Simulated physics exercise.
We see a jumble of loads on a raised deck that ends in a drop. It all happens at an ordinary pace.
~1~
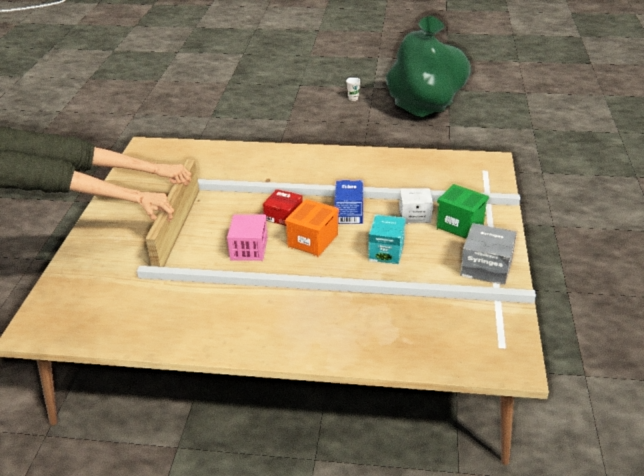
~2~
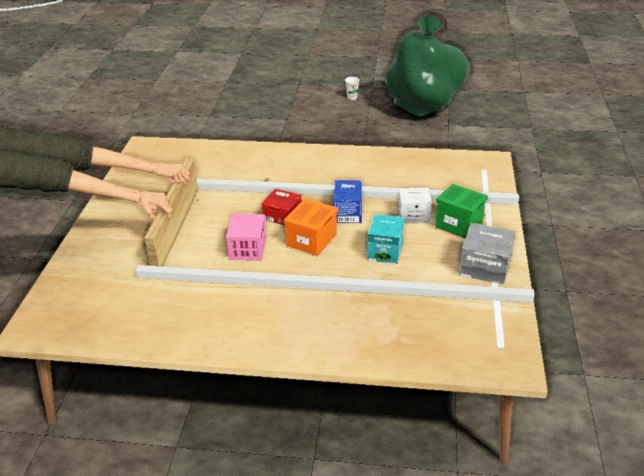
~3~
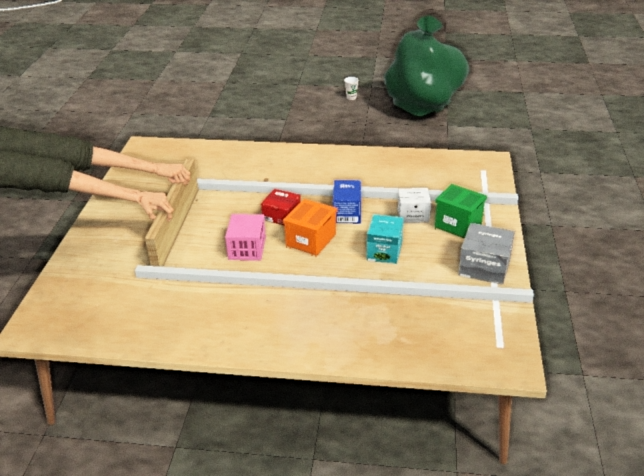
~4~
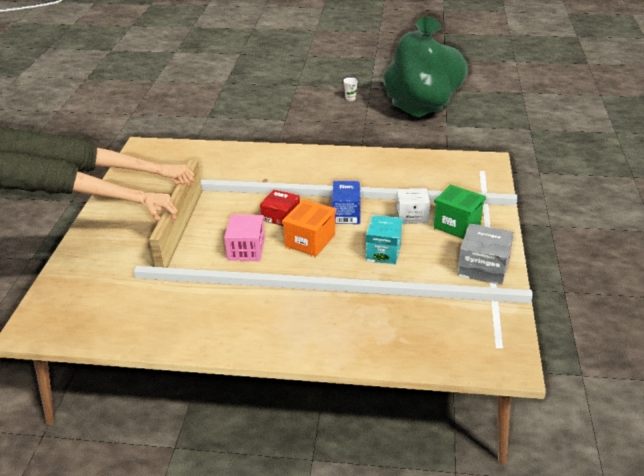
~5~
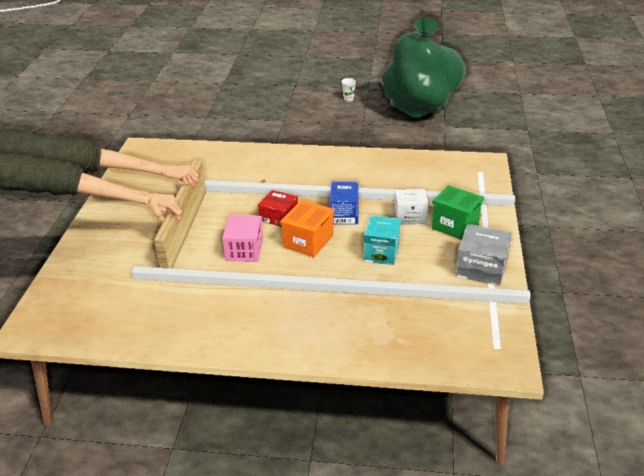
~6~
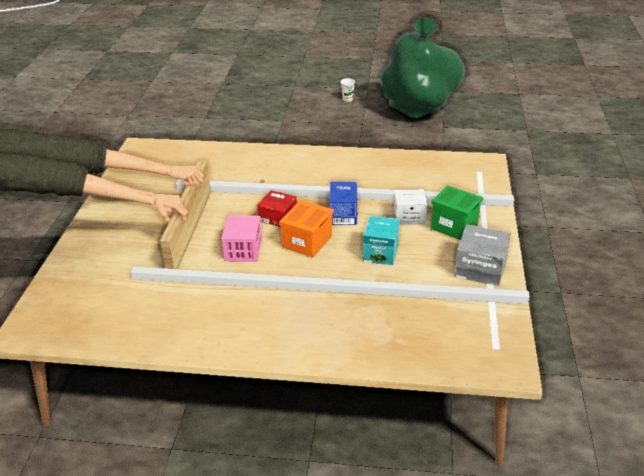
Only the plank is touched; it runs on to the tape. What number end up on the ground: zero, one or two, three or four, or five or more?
As it turns out, the number that fall off is five or more.
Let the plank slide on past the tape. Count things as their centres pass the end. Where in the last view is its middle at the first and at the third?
About (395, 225), then (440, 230).
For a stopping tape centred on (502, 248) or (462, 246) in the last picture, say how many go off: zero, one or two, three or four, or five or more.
Taking them in turn, 5 or more; either three or four.
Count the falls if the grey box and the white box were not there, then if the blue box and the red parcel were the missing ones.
First 4, then 4.
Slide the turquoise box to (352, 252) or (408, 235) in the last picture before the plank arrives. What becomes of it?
In that order, it comes down; comes down.
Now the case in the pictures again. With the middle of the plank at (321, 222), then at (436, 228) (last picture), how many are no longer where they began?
The counts are 5 and 8.
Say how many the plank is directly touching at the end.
2 of them.
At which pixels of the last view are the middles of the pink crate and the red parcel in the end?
Near (507, 255) and (501, 217).
Soon after, none off yet; grey box at rest near (483, 255); green tote at rest near (456, 214); white box at rest near (410, 207).
After that, none off yet; grey box at rest near (483, 255); green tote displaced a little near (465, 216); white box displaced about its own width near (429, 208).
And then, one off so far; grey box on its way down near (556, 304); green tote displaced about its own width near (518, 224); white box displaced well along near (502, 206).
In the end, the number that fall off is five or more; gone, orange tote, blue box, turquoise box, white box, green tote and grey box.
